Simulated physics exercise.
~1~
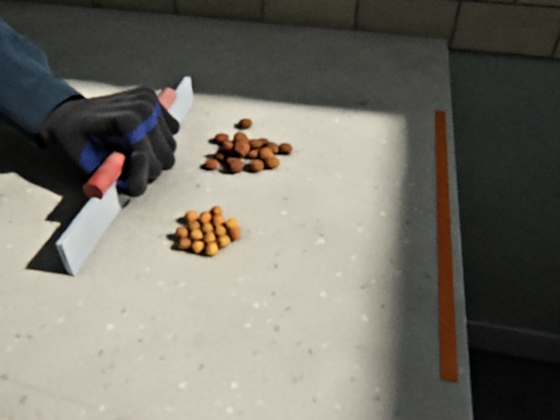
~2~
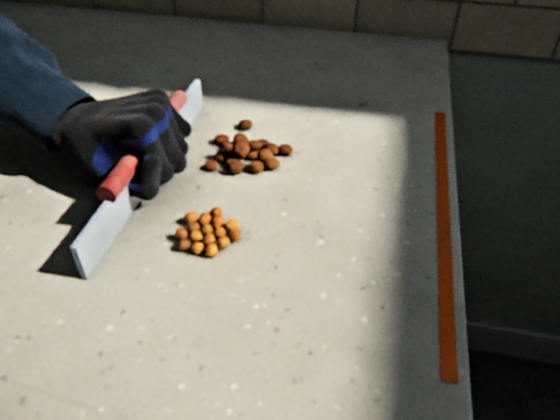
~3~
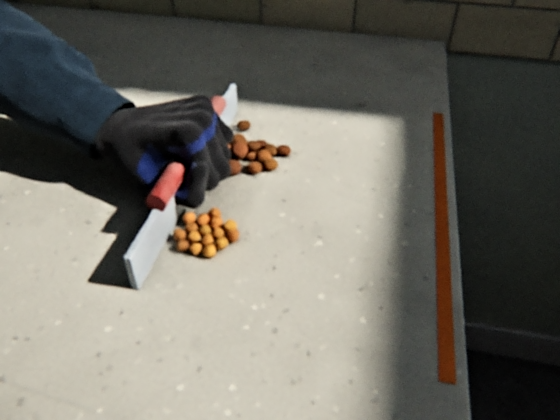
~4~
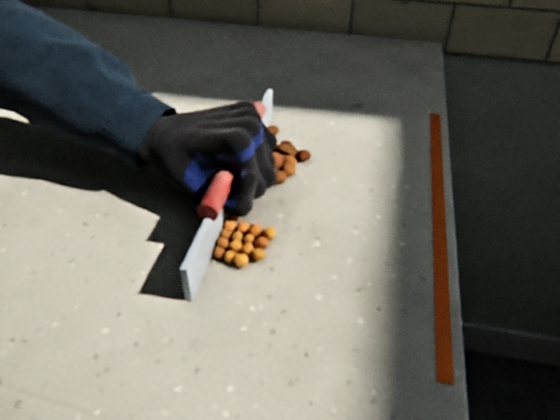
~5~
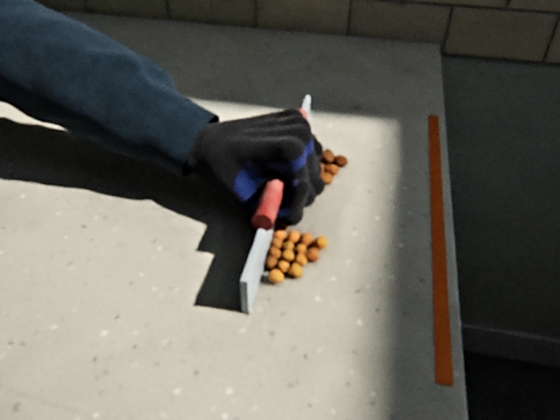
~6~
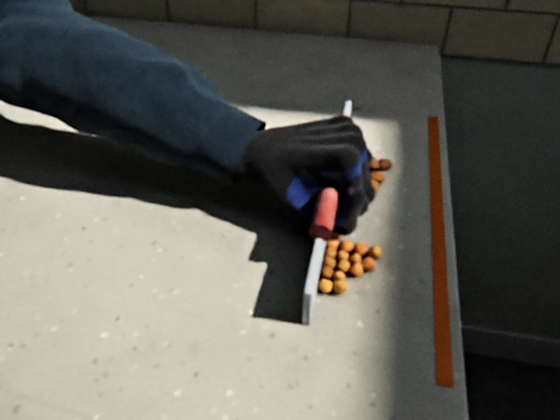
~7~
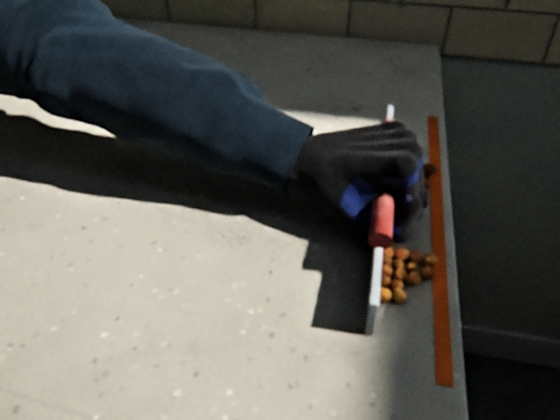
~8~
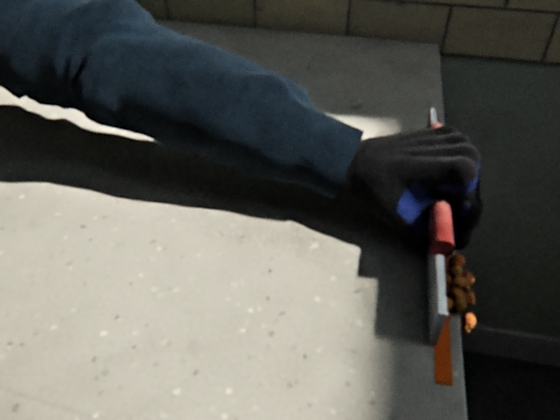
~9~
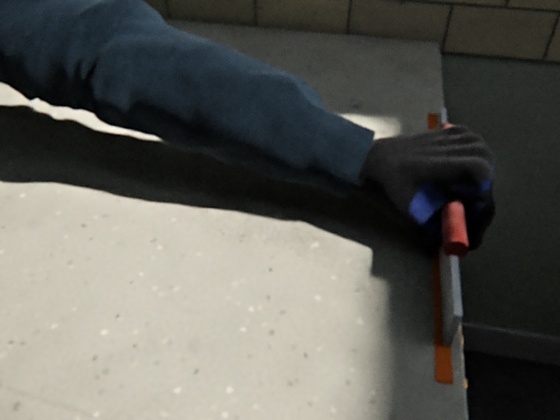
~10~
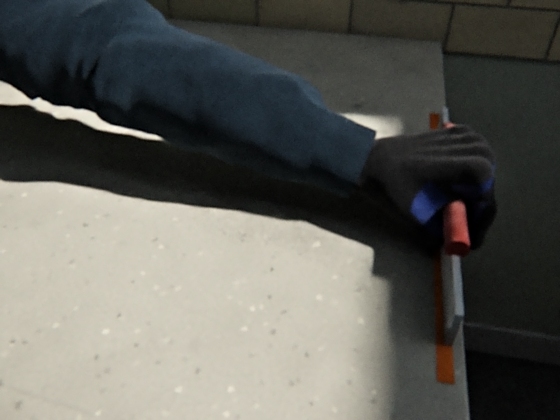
A gloved hand swept a scraper rightward across a speckled table, pushing two piles of small, round brown and tan things along until it stopped at the orange tape by the edge, and both piles went over the side, leaving the tabletop clear.
